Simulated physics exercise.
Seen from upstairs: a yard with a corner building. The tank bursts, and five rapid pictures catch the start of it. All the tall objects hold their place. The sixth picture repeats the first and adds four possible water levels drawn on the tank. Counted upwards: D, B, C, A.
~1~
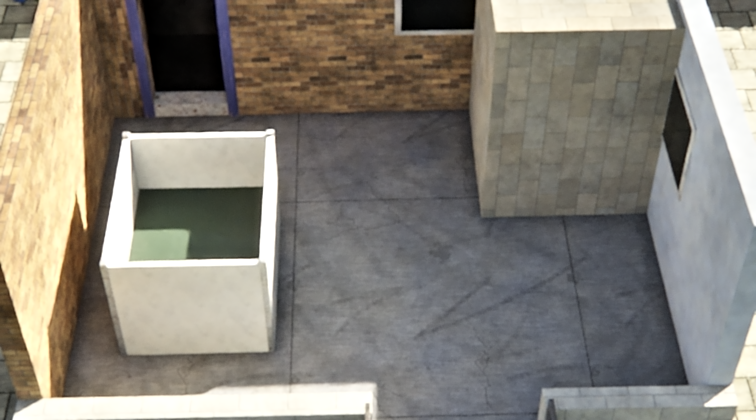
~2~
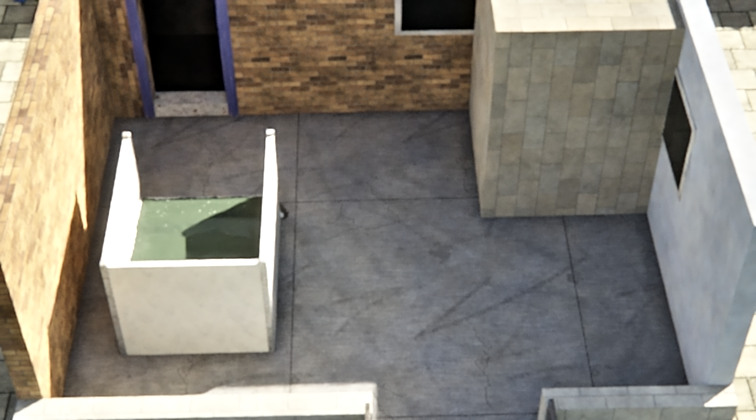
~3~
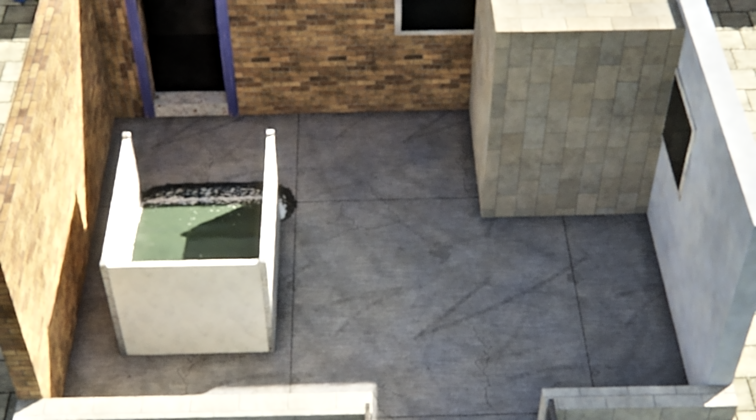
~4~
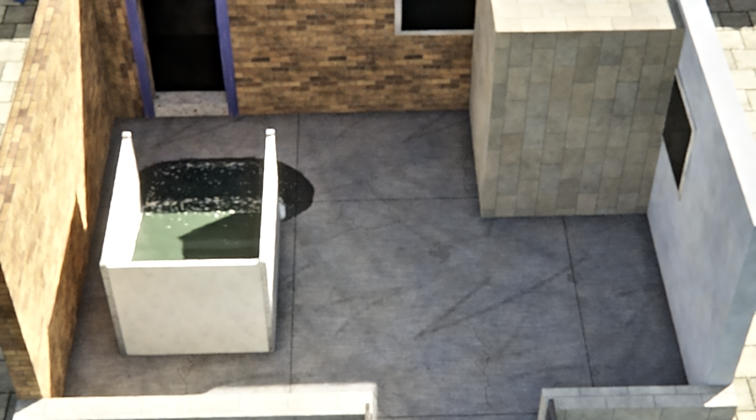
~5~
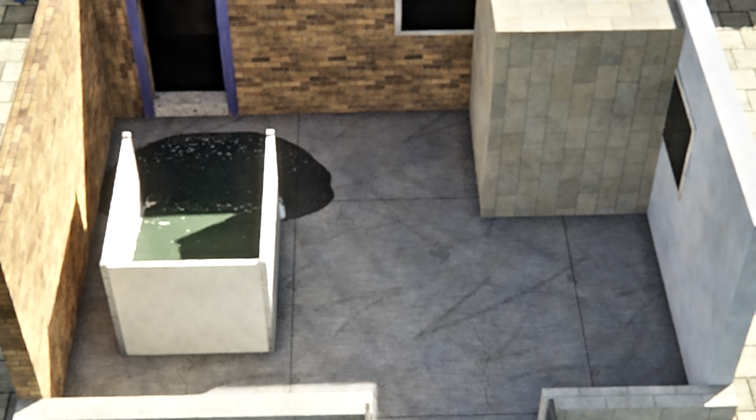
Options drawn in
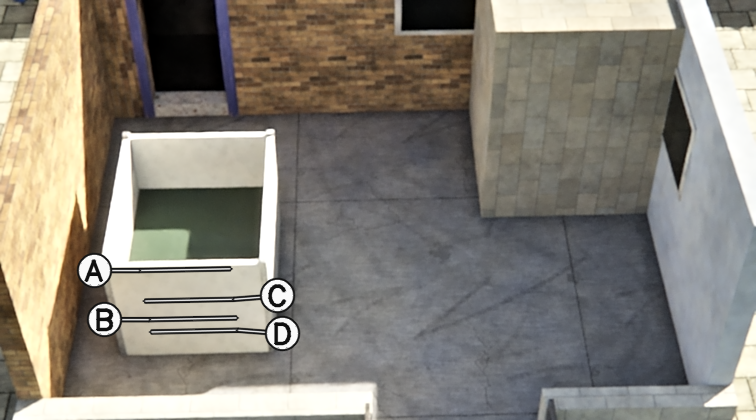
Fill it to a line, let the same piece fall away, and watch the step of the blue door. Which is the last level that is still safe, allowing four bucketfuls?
It is D.
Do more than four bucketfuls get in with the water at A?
Yes, it does.
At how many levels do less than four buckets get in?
One.
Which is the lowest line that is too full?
That would be B.
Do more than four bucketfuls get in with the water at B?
Yes, that goes wrong.
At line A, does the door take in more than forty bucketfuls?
Yes.
On the marked copy, A at (184, 269); B at (192, 318); C at (189, 300); D at (194, 331); from the bottom up D, B, C, A.
If A is chosen, dozens of bucketfuls pour in.
If B is chosen, about 10 bucketfuls get in.
If C is chosen, dozens of bucketfuls pour in.
If D is chosen, a bucket or two gets in.
